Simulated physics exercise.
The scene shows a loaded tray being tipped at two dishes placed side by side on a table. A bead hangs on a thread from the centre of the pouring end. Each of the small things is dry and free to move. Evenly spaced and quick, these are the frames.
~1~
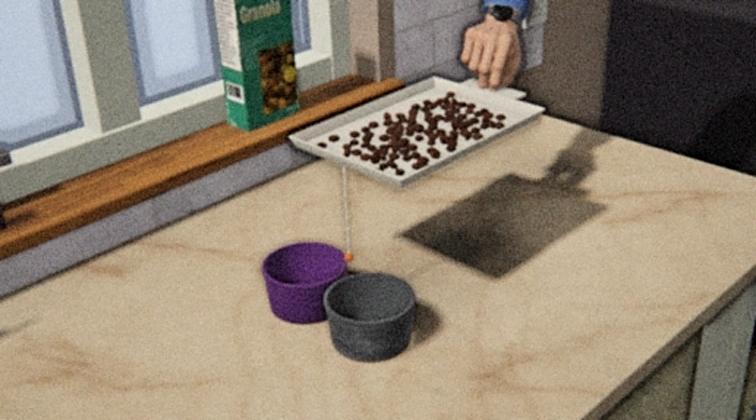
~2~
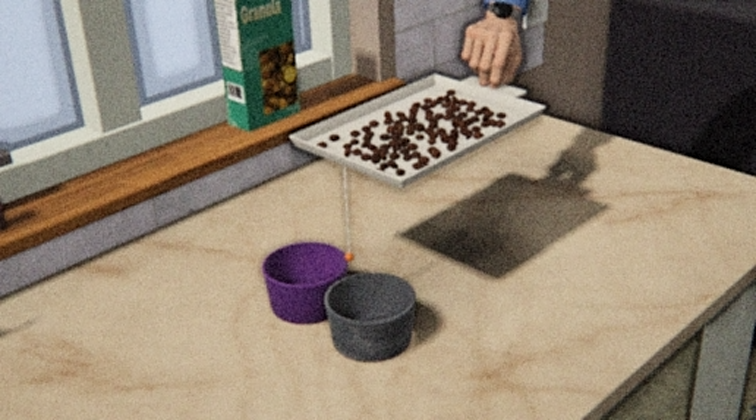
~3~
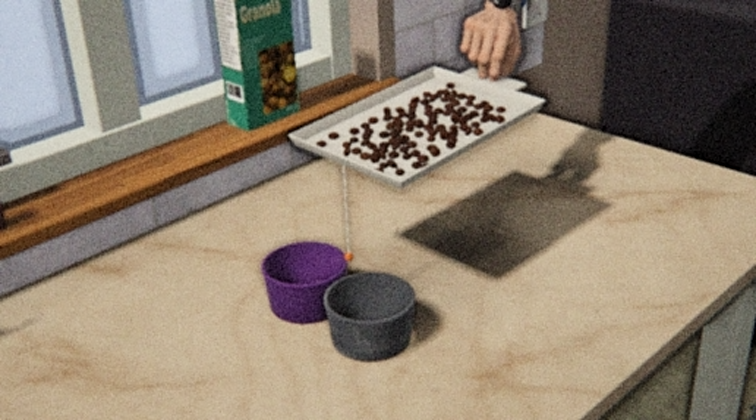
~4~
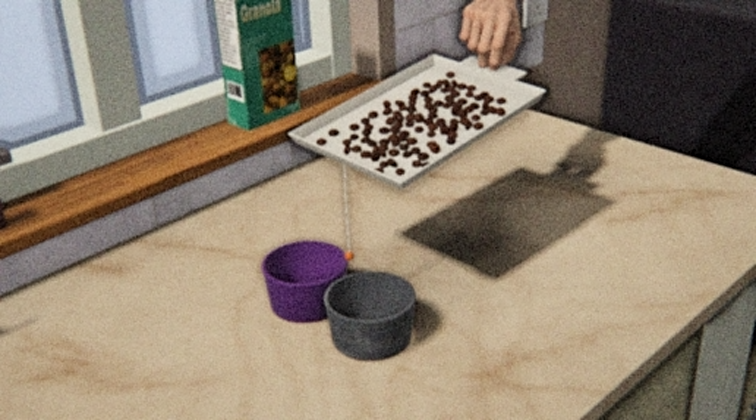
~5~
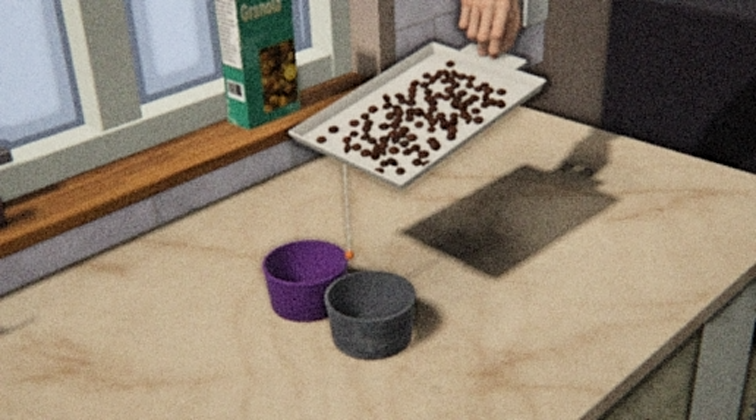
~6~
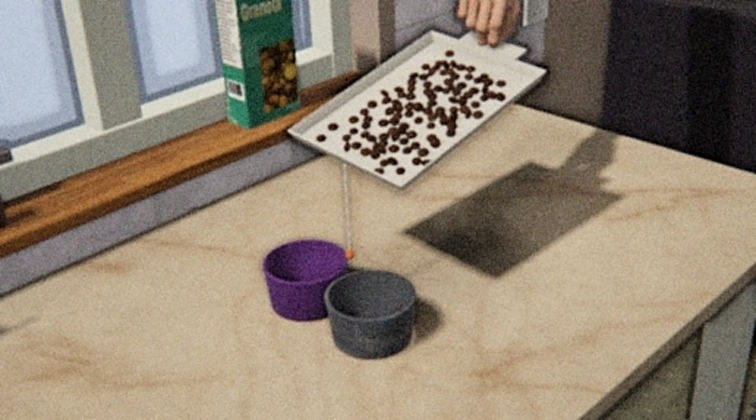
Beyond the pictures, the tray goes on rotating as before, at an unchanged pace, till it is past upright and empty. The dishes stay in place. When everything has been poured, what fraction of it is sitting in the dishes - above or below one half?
Mostly caught.
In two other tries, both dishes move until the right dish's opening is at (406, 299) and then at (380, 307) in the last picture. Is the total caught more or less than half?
Taking them in turn, it's beyond half and then beyond half.
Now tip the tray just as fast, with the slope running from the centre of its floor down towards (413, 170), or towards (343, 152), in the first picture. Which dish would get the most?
The first try: The right one. The second: The left one.
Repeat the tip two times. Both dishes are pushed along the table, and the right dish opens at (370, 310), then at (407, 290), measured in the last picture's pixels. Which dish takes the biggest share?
In the first try it's the one on the right, and in the second it's the one on the right.
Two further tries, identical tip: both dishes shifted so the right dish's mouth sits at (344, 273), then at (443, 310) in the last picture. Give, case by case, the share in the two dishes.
Respectively 30 % and 60 %.
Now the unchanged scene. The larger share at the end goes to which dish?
It's the right of the two that is fuller.
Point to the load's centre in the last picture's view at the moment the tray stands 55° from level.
Close to (385, 152).
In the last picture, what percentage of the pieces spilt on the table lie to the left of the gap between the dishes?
Close to 50 per cent.
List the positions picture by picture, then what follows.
In the first frame, corners of the pouring end at (296, 136) and (401, 177), level; middle of the load at (419, 129), flat chocolate drops; left dish at (275, 297); right dish at (339, 333); bead on its thread at (349, 257).
In the second frame, corners of the pouring end at (296, 136) and (401, 177), level; middle of the load at (420, 128).
In the third frame, corners of the pouring end at (295, 135) and (401, 178), tipped barely, lowest at the right corner; middle of the load at (419, 124).
In the fourth frame, corners of the pouring end at (295, 133) and (401, 179), tipped a little, lowest at the right corner; middle of the load at (419, 118).
In the fifth frame, corners of the pouring end at (295, 131) and (401, 180), tipped a little, lowest at the right corner; middle of the load at (419, 112).
In the sixth frame, corners of the pouring end at (294, 130) and (401, 181), tipped a little, lowest at the right corner; middle of the load at (418, 107); left dish at (275, 294); right dish at (340, 330).
Soon after the last picture, tray tipped steeply; nearly all on the tray; a stray few in the air.
A little later, tray tipped right over; a small part on the tray; about half in the right dish; a stray few in the left dish; about a quarter outside both; a small part in the air.
Later still, tray tipped past a quarter turn; about two thirds in the right dish; a stray few in the left dish; about a quarter outside both.
At rest, tray tipped past a quarter turn; about two thirds in the right dish; a stray few in the left dish; about a quarter outside both.
